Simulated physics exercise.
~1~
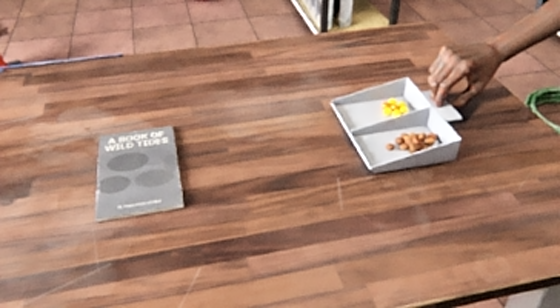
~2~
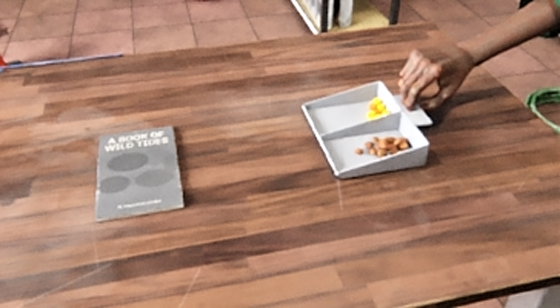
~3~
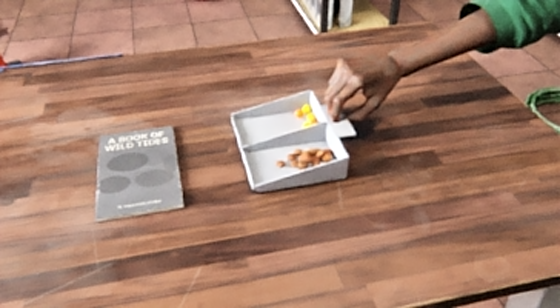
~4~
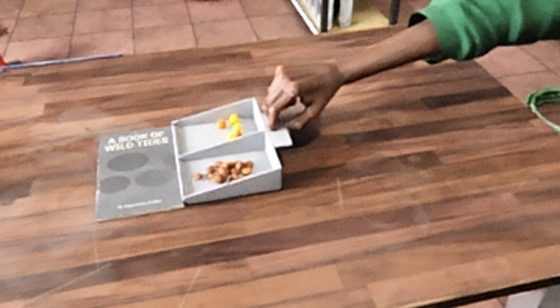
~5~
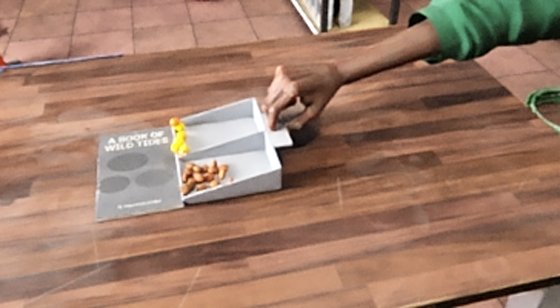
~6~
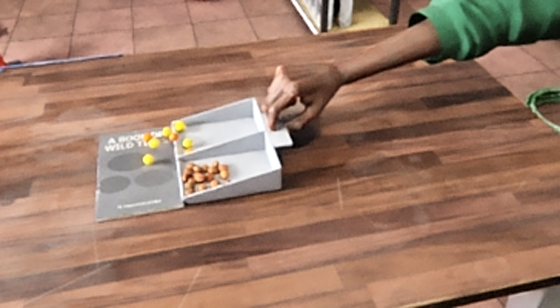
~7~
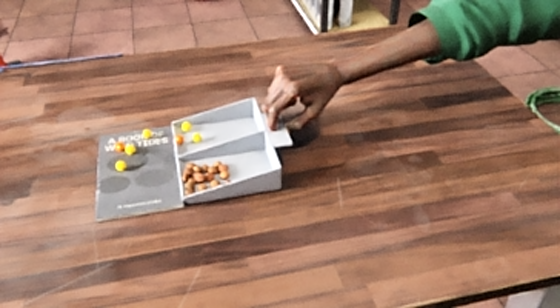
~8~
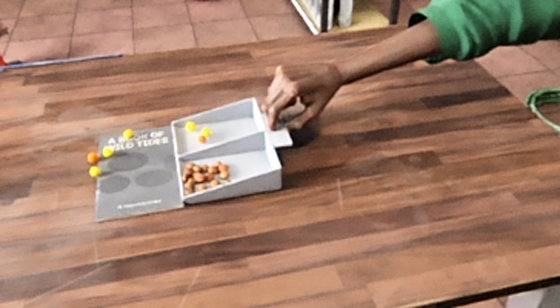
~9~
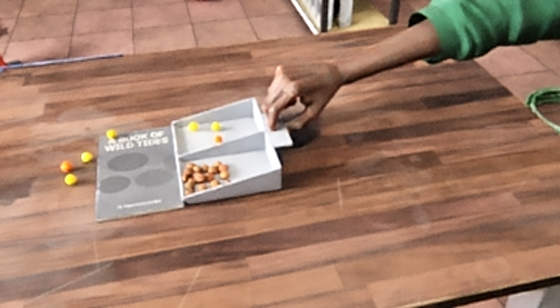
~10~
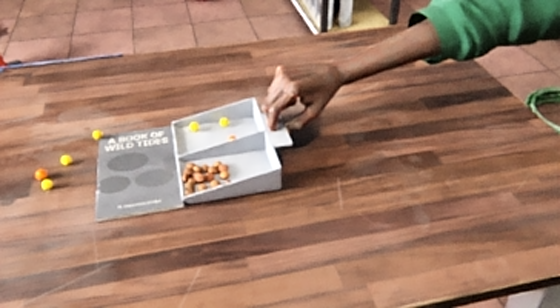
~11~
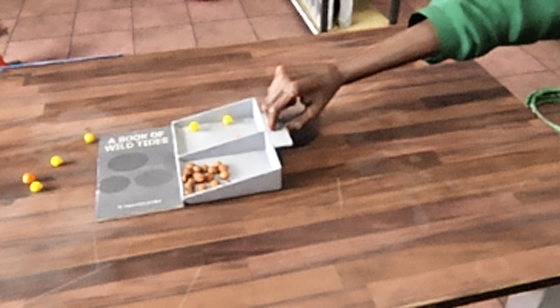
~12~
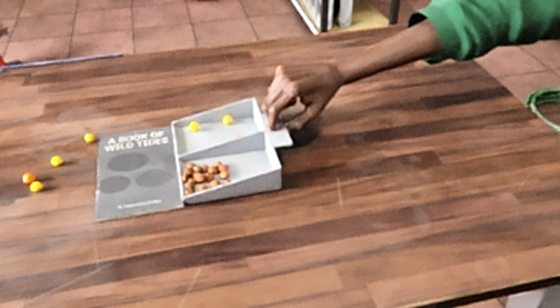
A hand in a green sleeve slides a shallow pale grey tray leftward across a striped brown wooden table, seen from above at an angle. The tray has two compartments, with small yellow and orange balls in the far one and brown nut-like pieces in the near one. A thin dark grey book lies flat to the left. The tray stops abruptly against the book, and both lots surge towards its left rim. Several balls spill over the book and roll onto the table beyond, where they settle, while a few balls and all the brown pieces stay inside.
